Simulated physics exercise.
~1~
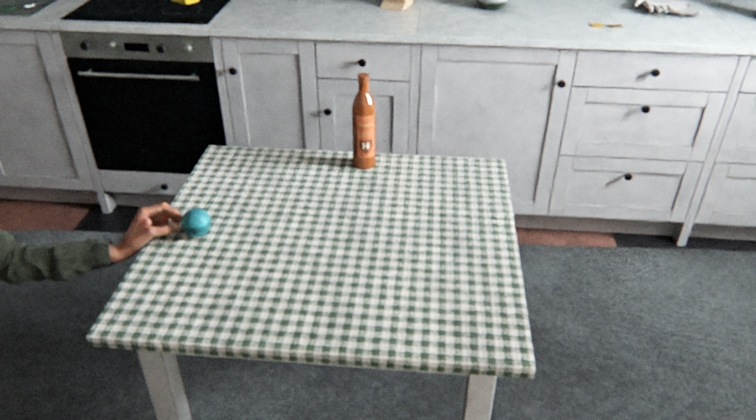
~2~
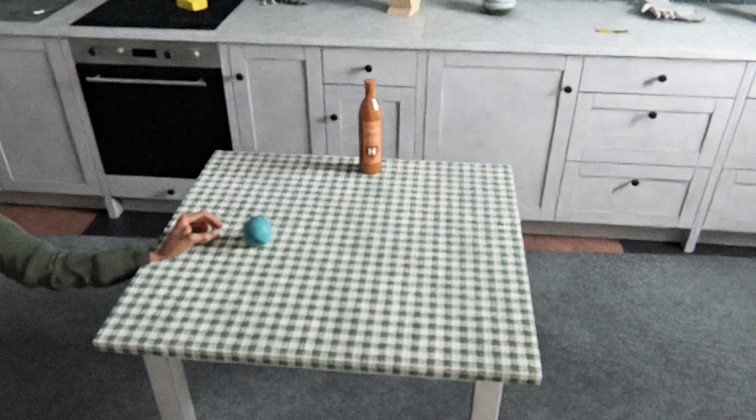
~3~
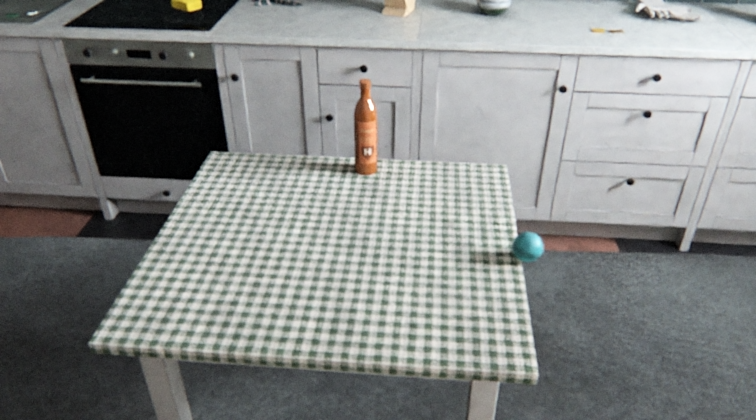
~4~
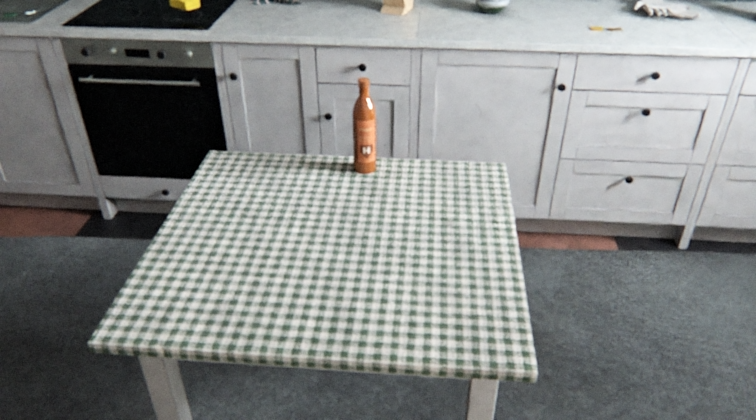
A turquoise ball rolled to the right across a checkered table after a hand let it go and drew back, passing in front of an orange bottle that stayed put, then went off the right edge and out of sight.
